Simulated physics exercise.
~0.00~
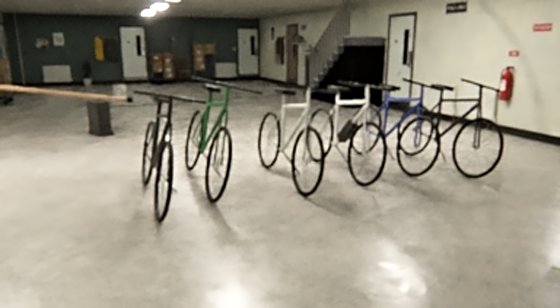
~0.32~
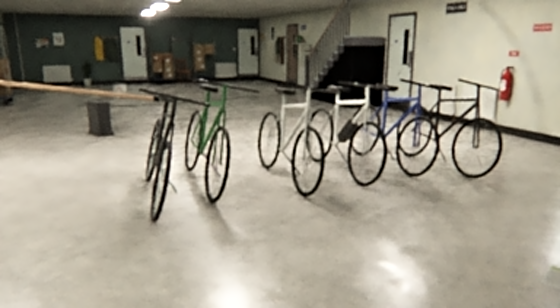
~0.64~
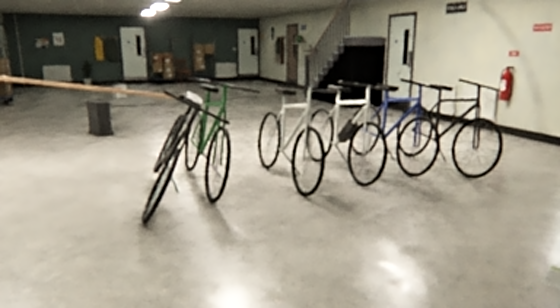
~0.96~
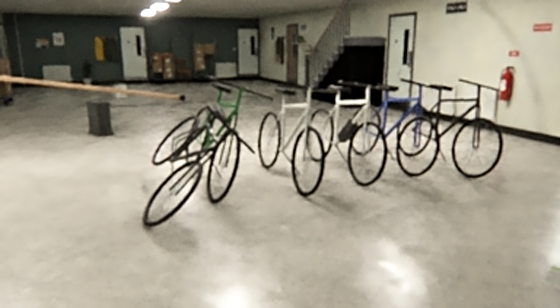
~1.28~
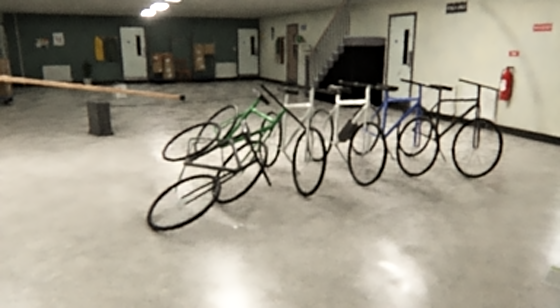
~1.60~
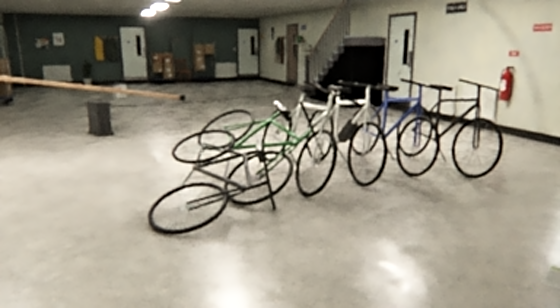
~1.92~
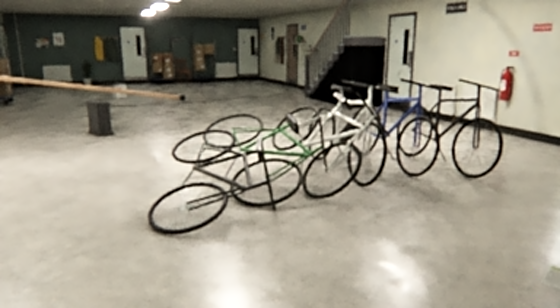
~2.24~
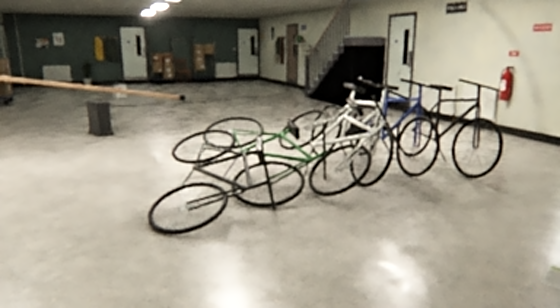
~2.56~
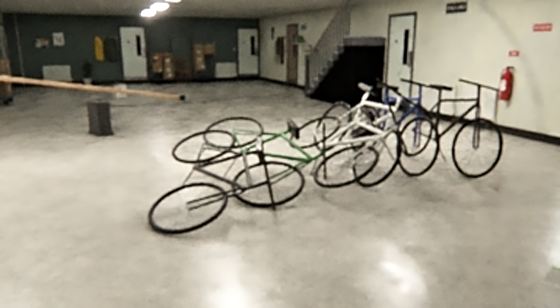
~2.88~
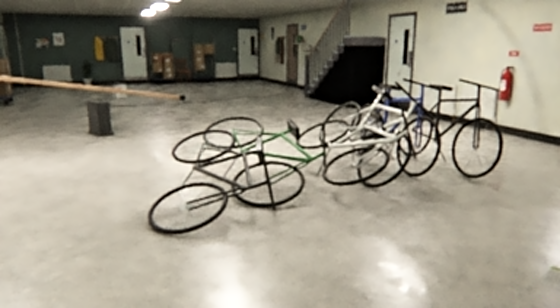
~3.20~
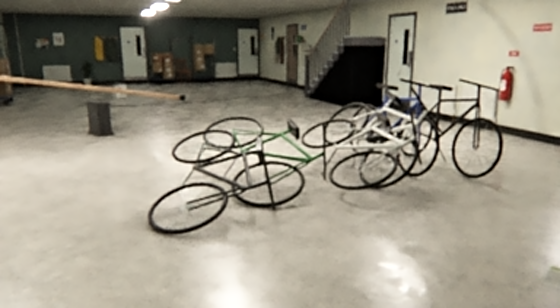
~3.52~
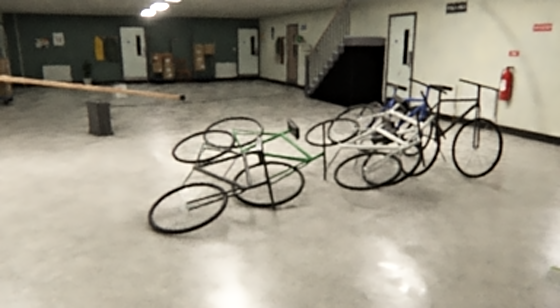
The video shows a row of upright bicycles in a large room as a pole pushes in from the left and the nearest one tips rightward. The green bicycle and then the white ones topple in turn, ending in a tangled heap, while those at the right end stay standing.
